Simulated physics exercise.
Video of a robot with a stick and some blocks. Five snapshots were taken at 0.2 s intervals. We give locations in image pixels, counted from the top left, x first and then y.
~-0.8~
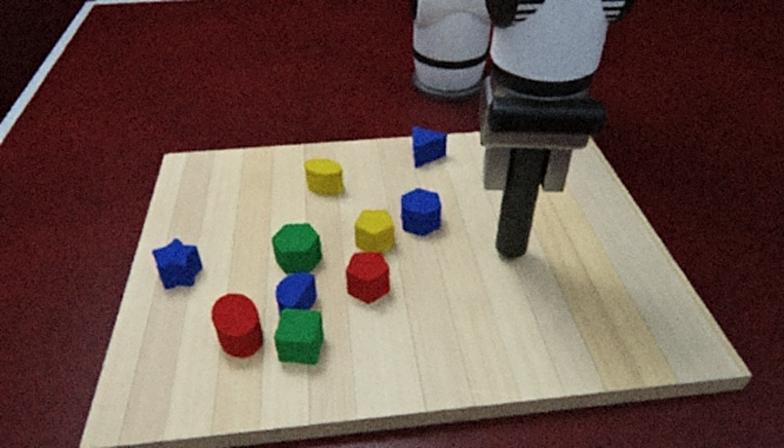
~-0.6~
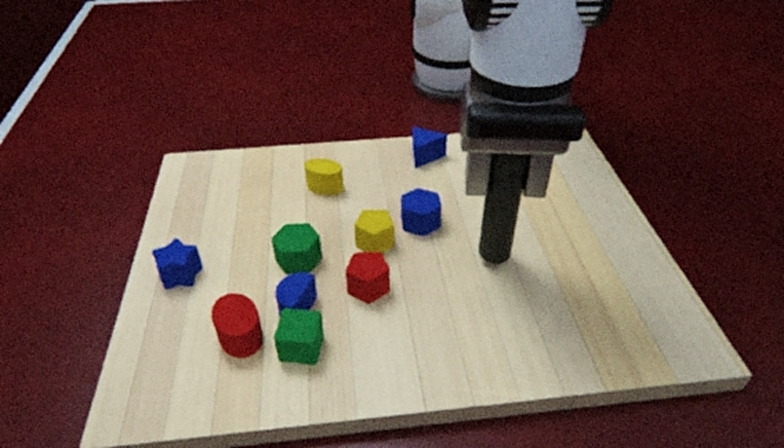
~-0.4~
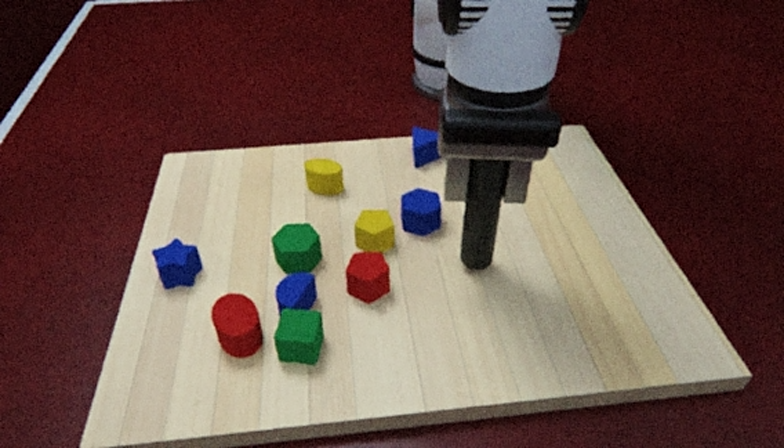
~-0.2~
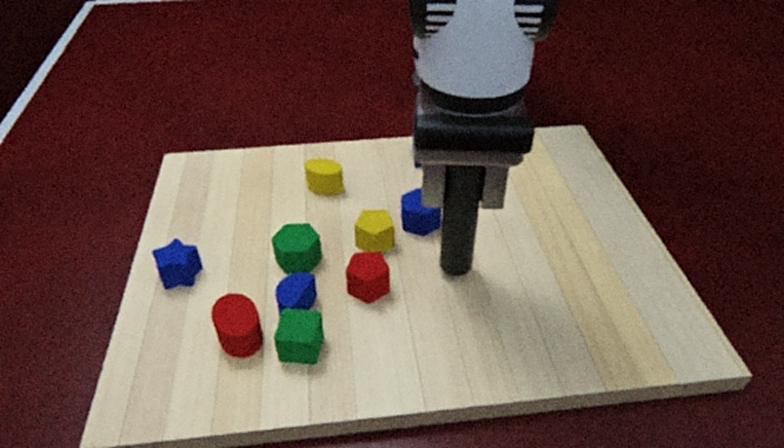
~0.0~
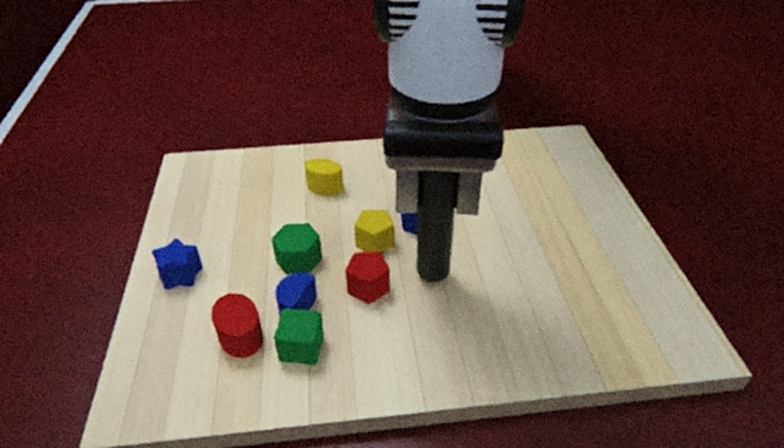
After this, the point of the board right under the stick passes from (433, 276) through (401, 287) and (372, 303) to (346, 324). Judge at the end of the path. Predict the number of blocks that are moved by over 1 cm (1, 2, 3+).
Answer: 1.
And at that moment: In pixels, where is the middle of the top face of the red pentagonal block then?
I expect it at (336, 268).
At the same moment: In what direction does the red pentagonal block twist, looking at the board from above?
Seen from above, clockwise.
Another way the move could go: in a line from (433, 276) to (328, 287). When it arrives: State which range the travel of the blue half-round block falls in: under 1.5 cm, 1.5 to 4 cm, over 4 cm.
Shift: 1.5 to 4 cm.
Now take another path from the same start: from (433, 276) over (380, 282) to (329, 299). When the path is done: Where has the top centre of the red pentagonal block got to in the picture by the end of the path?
It will likely be found at (289, 280).
What follows on the original path. One third of the way, stick (401, 280); red pentagonal block (363, 265).
Two thirds of the way, stick (372, 296); red pentagonal block (338, 268), turned 60° clockwise.
At the end, stick (346, 317); green square block unmoved; red pentagonal block (336, 268), turned 65° clockwise.
